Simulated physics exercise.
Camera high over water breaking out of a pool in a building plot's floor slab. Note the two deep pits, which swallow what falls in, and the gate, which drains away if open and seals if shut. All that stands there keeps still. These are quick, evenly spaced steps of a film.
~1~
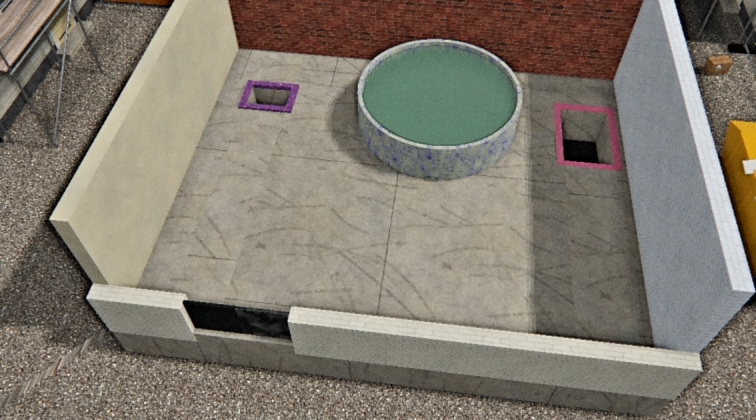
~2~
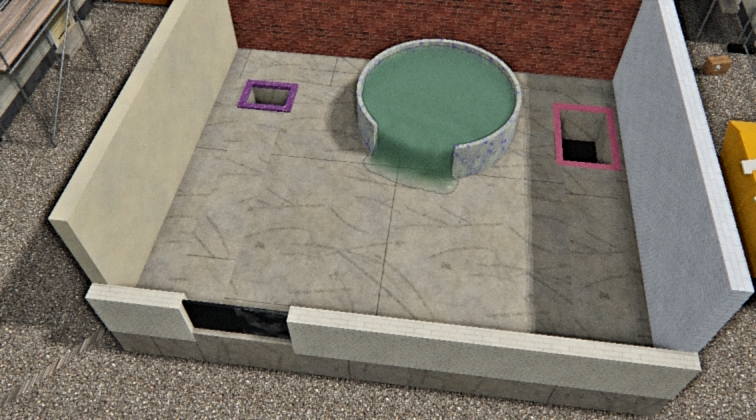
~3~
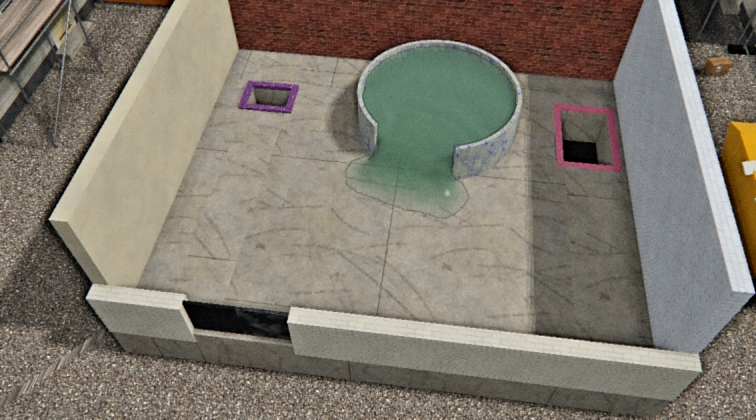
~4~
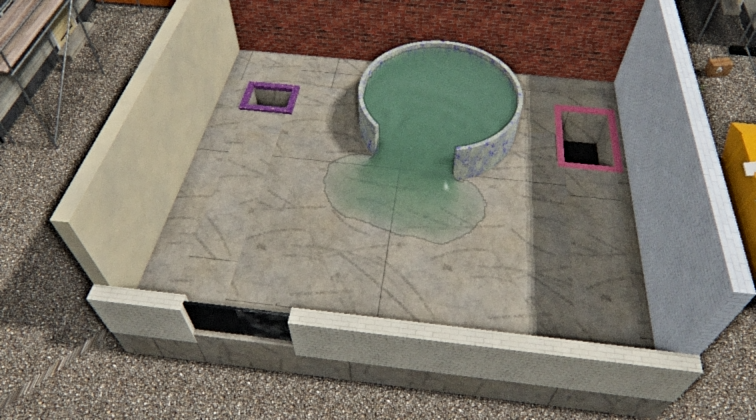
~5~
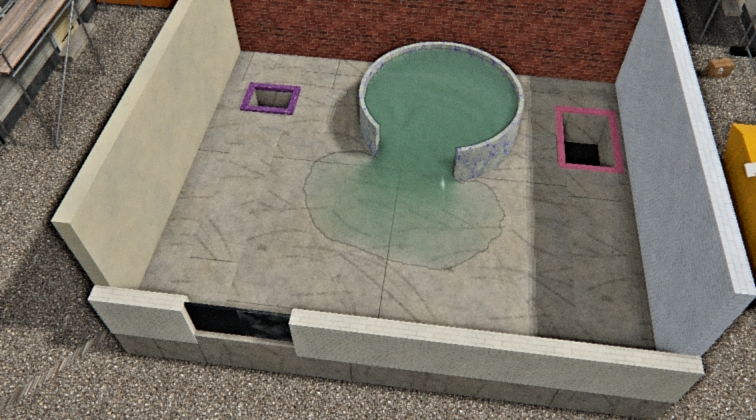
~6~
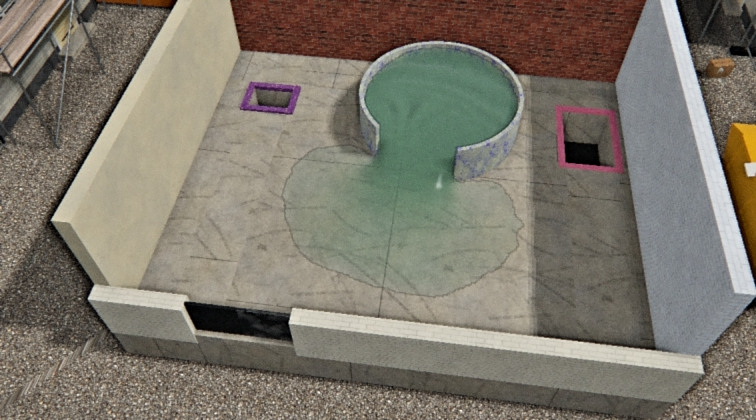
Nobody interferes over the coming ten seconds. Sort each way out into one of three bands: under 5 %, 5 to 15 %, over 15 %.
Sorted: Gate - under 5 %; purple pit - 5 to 15 %; pink pit - 5 to 15 %.
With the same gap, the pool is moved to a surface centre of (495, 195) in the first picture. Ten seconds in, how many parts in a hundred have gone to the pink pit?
I'd put the pink pit near 20 per cent of the whole.
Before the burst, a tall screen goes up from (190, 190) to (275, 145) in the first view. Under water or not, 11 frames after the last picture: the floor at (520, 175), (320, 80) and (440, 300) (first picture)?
Taken in turn, the three points are unsoaked, unsoaked and soaked.
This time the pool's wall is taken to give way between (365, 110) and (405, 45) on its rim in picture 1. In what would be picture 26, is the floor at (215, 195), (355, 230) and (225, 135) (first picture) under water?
Result, in sequence: Inundated; untouched by the flood; inundated.
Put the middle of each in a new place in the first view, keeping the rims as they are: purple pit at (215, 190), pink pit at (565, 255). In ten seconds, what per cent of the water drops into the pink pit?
Pink: 14 %.
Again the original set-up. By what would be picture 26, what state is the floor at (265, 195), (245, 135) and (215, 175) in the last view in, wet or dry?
In that order, the three spots are soaked, high and dry and soaked.
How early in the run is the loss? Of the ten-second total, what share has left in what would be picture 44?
Near 35 in a hundred.
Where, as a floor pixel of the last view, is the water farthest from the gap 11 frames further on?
I'd say near (129, 311).
A moment on, water covers 40 % of the floor; the gate 0 %, the purple pit 0 %, the pink pit 0 %.
Next, water covers 50 % of the floor; the gate 0 %, the purple pit 0 %, the pink pit 0 %.
Then, water covers 50 % of the floor; the gate 0 %, the purple pit 0 %, the pink pit 0 %.
Later, water covers 90 % of the floor; the gate 0 %, the purple pit 3 %, the pink pit 3 %.
In the end, water covers 100 % of the floor; the gate 0 %, the purple pit 7 %, the pink pit 10 %.
